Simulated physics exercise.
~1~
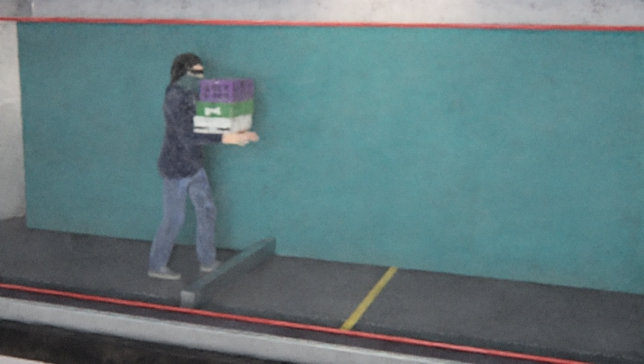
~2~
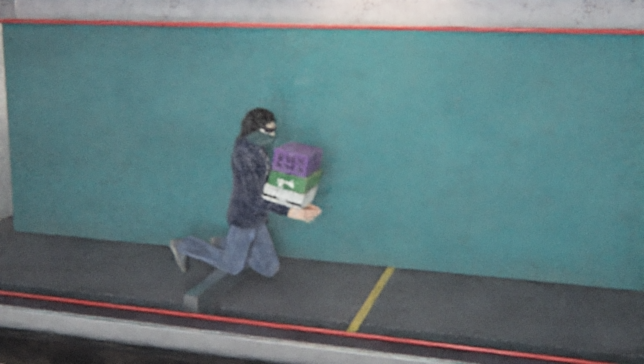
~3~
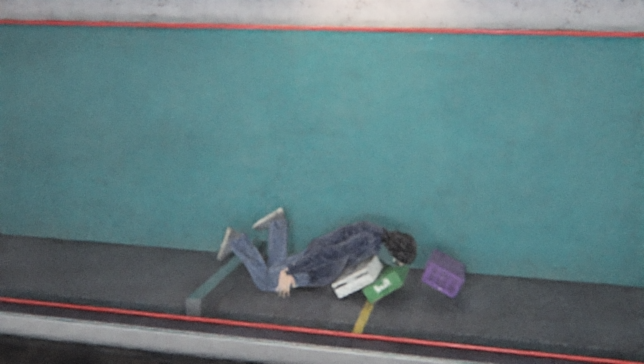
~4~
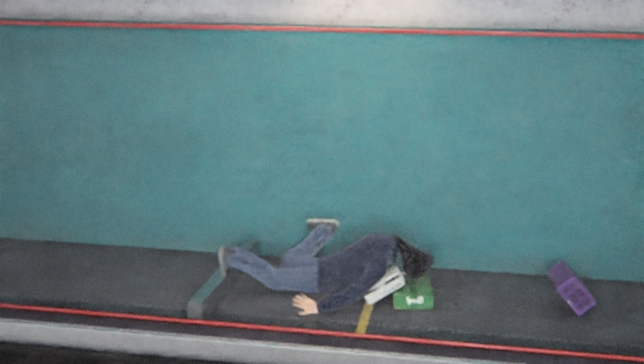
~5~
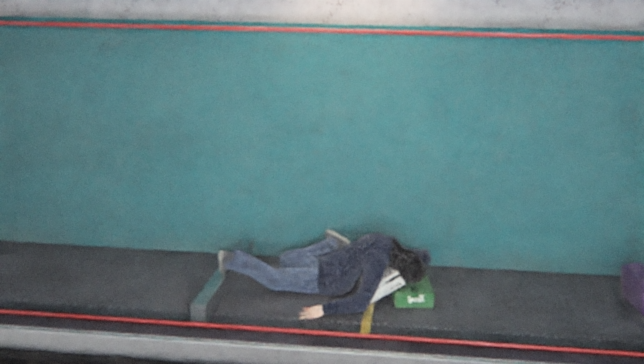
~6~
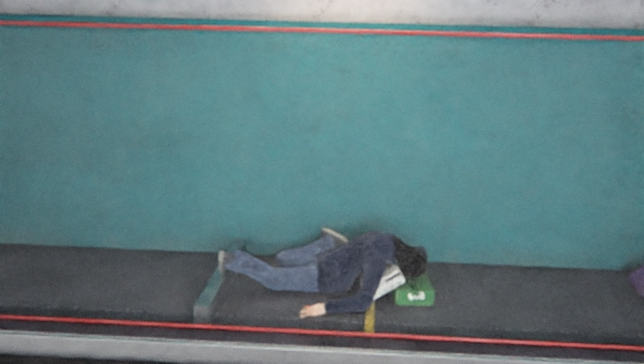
A dark-haired figure in a dark jacket and jeans stands at left on a grey floor before a teal wall, seen side-on by a slightly drifting camera, holding a white carton, a green parcel and a purple crate stacked in both arms. A low rail lies just ahead, with a yellow line farther right. The figure pitches forward over the rail, knees folding, and drops face down as the stack spills rightward. The purple crate tumbles away to the right edge. The traveller settles limp, head beyond the yellow line beside the white carton and overturned green parcel.
